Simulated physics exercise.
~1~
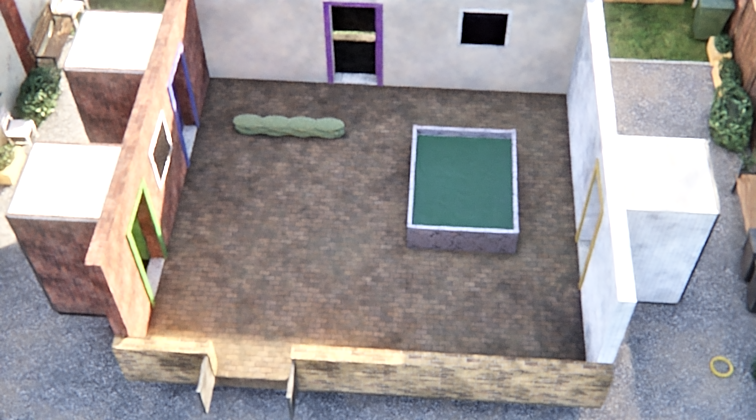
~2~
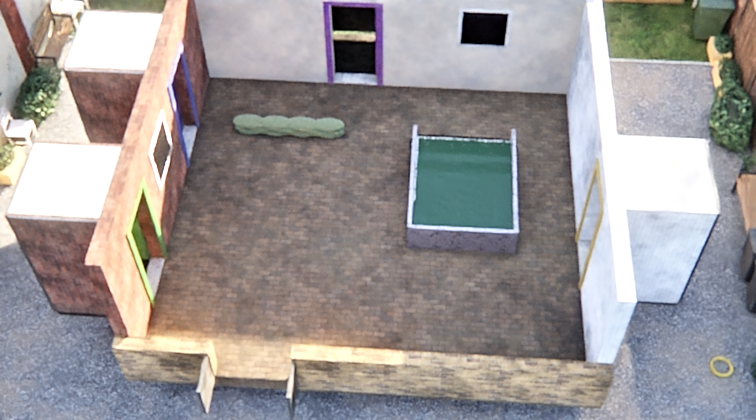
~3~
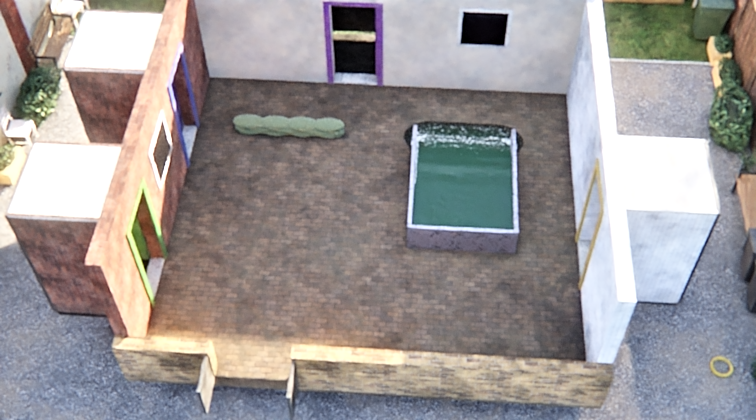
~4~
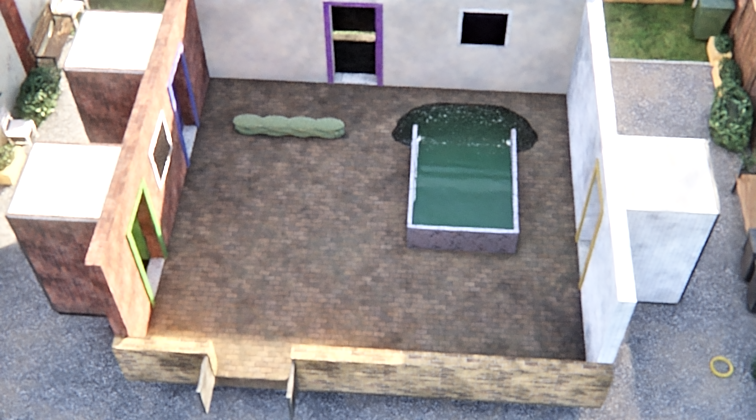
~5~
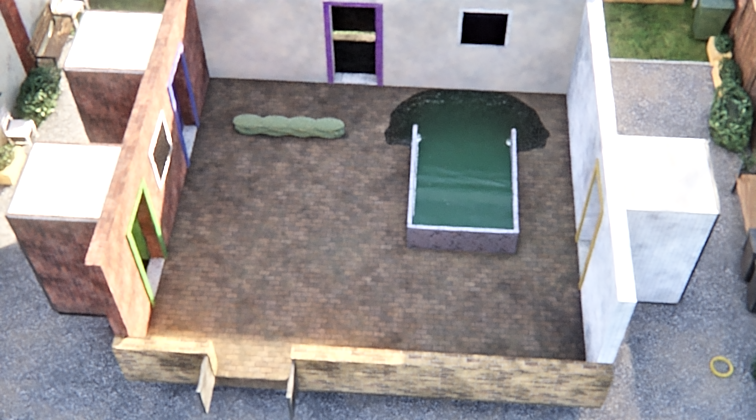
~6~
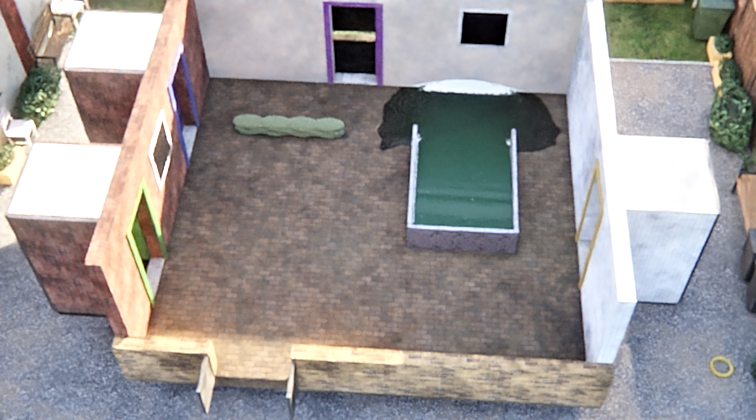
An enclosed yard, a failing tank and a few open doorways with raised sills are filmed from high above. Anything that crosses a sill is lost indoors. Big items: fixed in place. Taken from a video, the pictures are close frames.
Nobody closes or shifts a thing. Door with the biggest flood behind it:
Purple.
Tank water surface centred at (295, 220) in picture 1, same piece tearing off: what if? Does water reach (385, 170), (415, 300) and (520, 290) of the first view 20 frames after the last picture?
Result, in order: Affected; unaffected; unaffected.
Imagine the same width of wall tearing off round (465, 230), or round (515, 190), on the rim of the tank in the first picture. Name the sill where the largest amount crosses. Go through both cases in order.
Try one: The green one; try two: The yellow one.
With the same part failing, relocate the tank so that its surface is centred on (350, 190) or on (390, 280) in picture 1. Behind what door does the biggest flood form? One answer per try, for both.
Case 1: The purple door; case 2: The one in purple.
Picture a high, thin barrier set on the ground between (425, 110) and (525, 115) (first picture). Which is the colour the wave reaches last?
The flood reaches the green door after all the others.
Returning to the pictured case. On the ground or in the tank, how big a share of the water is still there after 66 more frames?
Roughly 96 %.
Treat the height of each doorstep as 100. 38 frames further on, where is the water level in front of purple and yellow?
Estimate, in order: 90 and 40 percent.
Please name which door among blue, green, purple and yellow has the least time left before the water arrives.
That is the purple door.
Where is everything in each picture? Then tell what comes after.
Still water in the water tank at (463, 180), in the first frame.
Water pours out on the water tank's far side and has run to a hidden place, in the second frame.
Water pours out on the water tank's far side and has run to (517, 139), in the third frame.
Water pours out on the water tank's far side and has run to (523, 124), in the fourth frame.
Water pours out on the water tank's far side and has run to (501, 94), in the fifth frame.
Water pours out on the water tank's far side and has run to (528, 94), in the sixth frame.
A moment on, water covers 15 % of the floor; yellow door not reached, green door not reached, blue door not reached, purple door wet at the sill, nothing in.
Next, water covers 20 % of the floor; yellow door not reached, green door not reached, blue door not reached, purple door a trickle in.
Then, water covers 35 % of the floor; yellow door wet at the sill, nothing in, green door not reached, blue door wet at the sill, nothing in, purple door some in.
Later, water covers 60 % of the floor; yellow door wet at the sill, nothing in, green door wet at the sill, nothing in, blue door a trickle in, purple door some in.
In the end, water covers 90 % of the floor; yellow door wet at the sill, nothing in, green door wet at the sill, nothing in, blue door a trickle in, purple door some in; the purple door has let in the most.
